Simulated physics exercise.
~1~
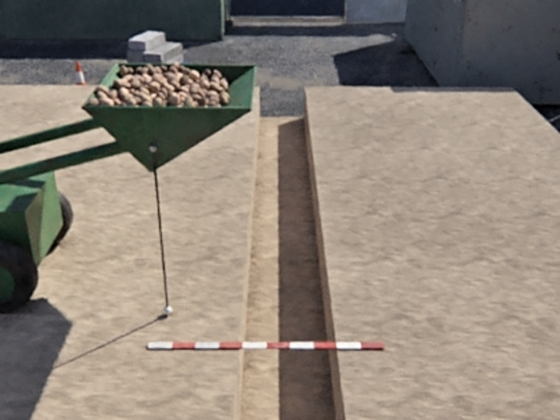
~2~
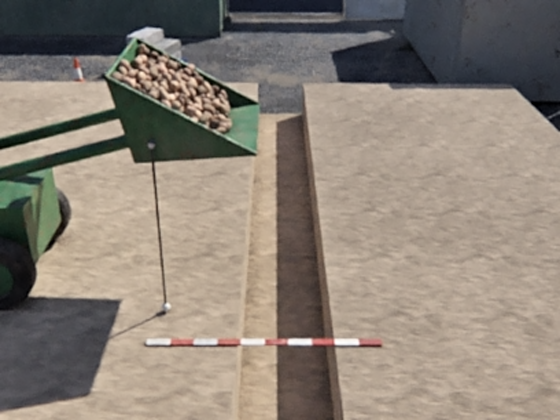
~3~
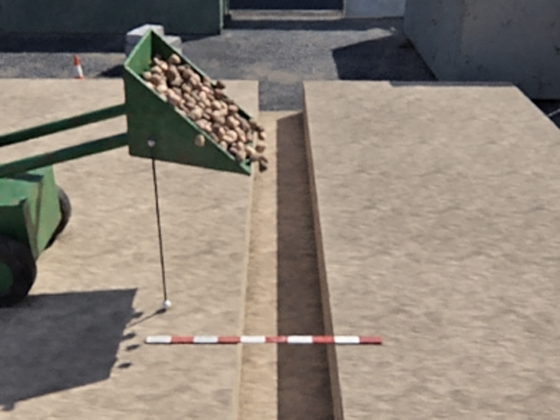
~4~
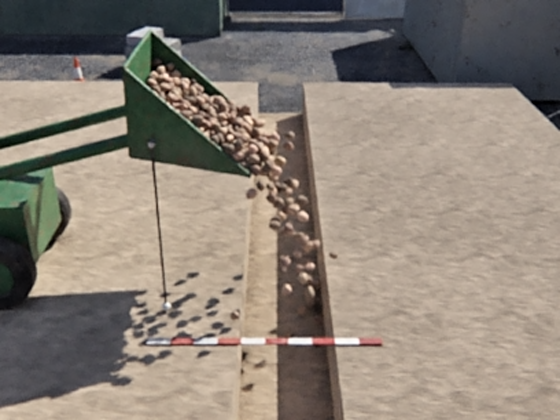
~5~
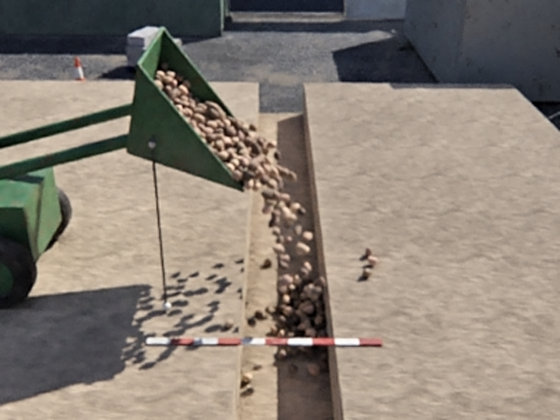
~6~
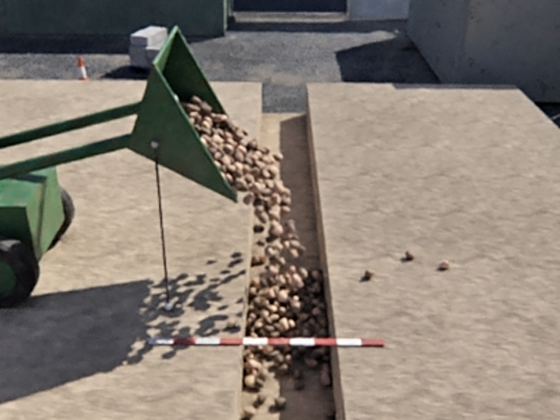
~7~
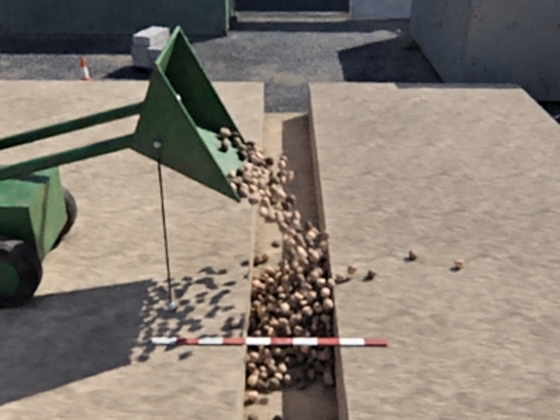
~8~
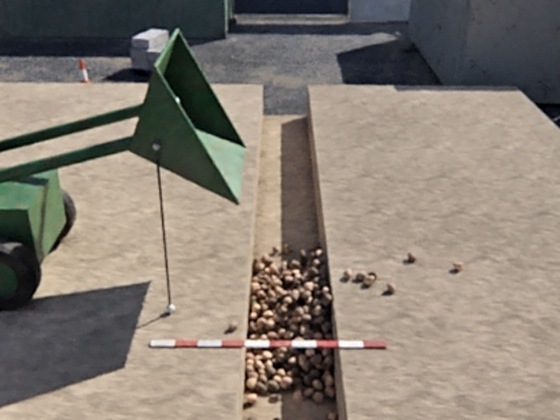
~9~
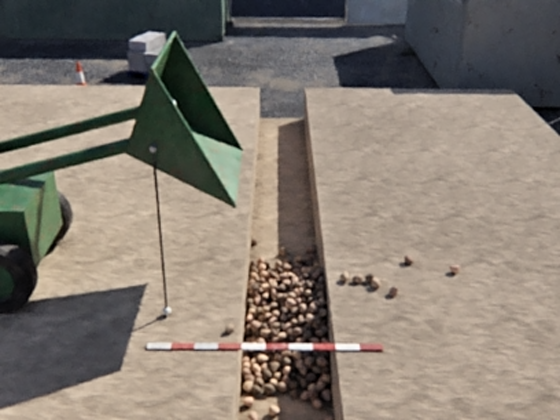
At first, a green loader on the left holds a bucket heaped with rounded brown stones beside a trench, with a striped red and white staff lying across it. The bucket tips to the right, and the stones slide toward its lower edge. A few drop off the lip, then a thick stream pours down into the trench, while a few stones land on the ground to the right. The bucket tilts further until it empties. At the end, it stays tipped and empty, with nearly all the stones piled in the trench and a handful scattered beyond it.
